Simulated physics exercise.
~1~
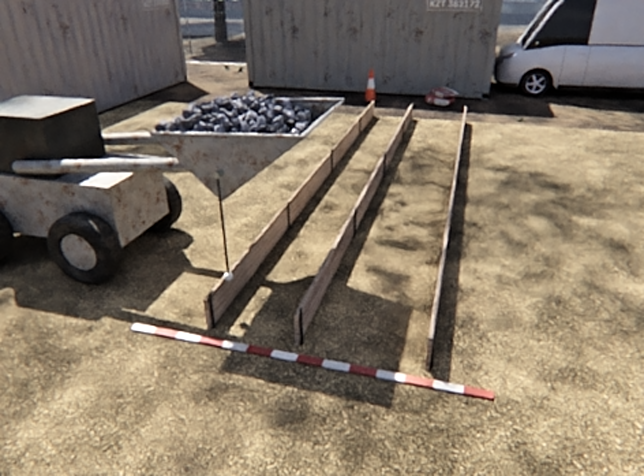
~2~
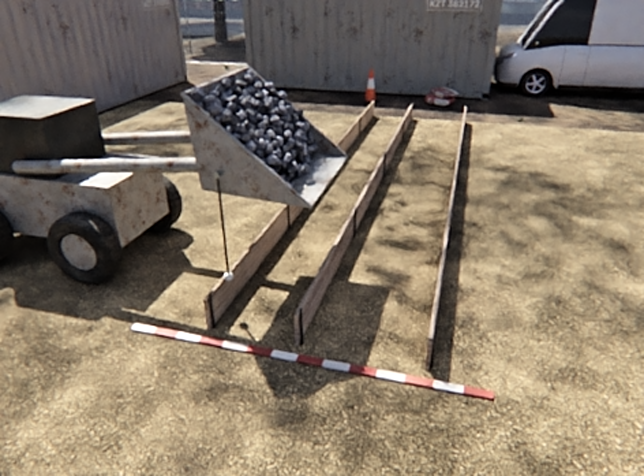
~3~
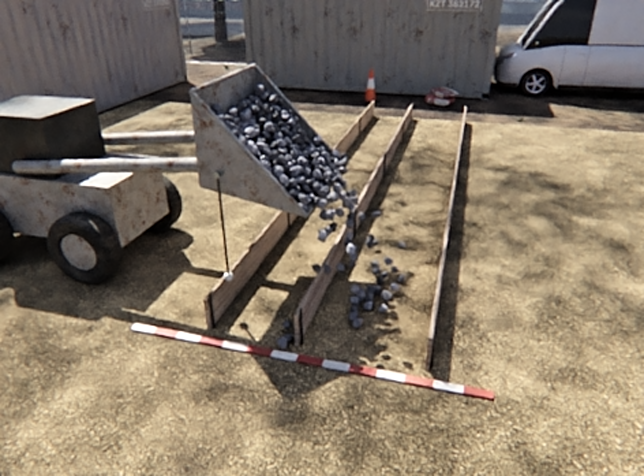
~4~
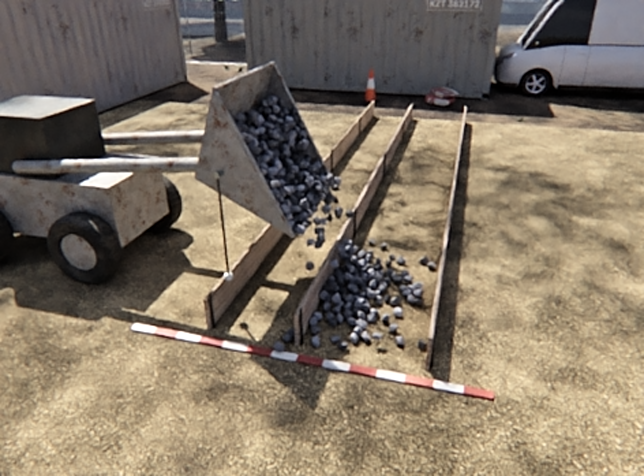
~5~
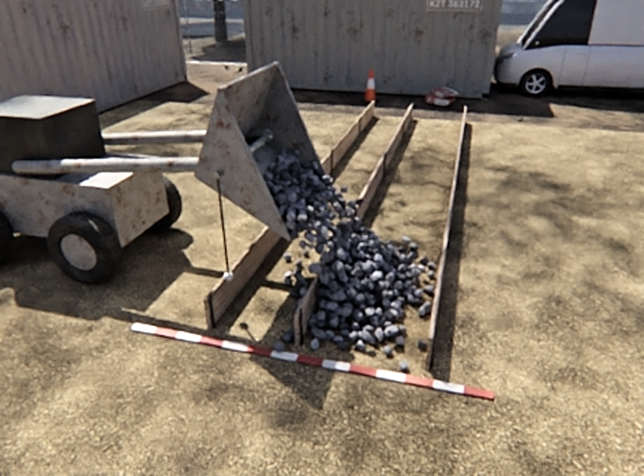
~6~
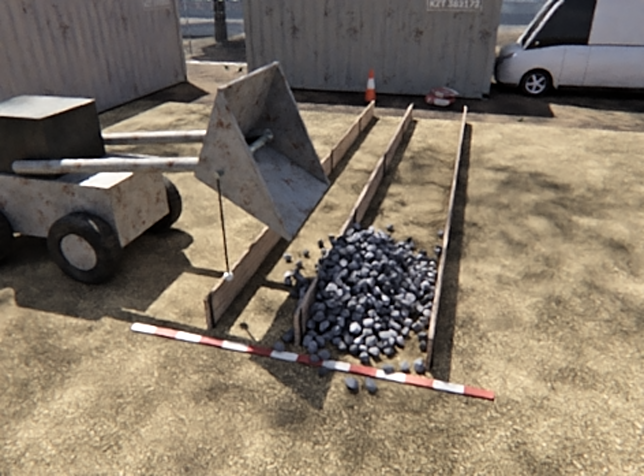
A pale, weathered loader with black wheels stands at the left of a sandy yard, seen from above, its grey bucket full of dark grey stones. Three long planks run back across the ground to its right, with a red and white striped pole across their near ends, and containers, an orange cone and a white van behind. The bucket tips to the right, and stones begin spilling over its lip. They pour down in a thickening stream, mostly between the middle and right planks. Finally the bucket hangs empty above a heap there, with a few stones lying outside.
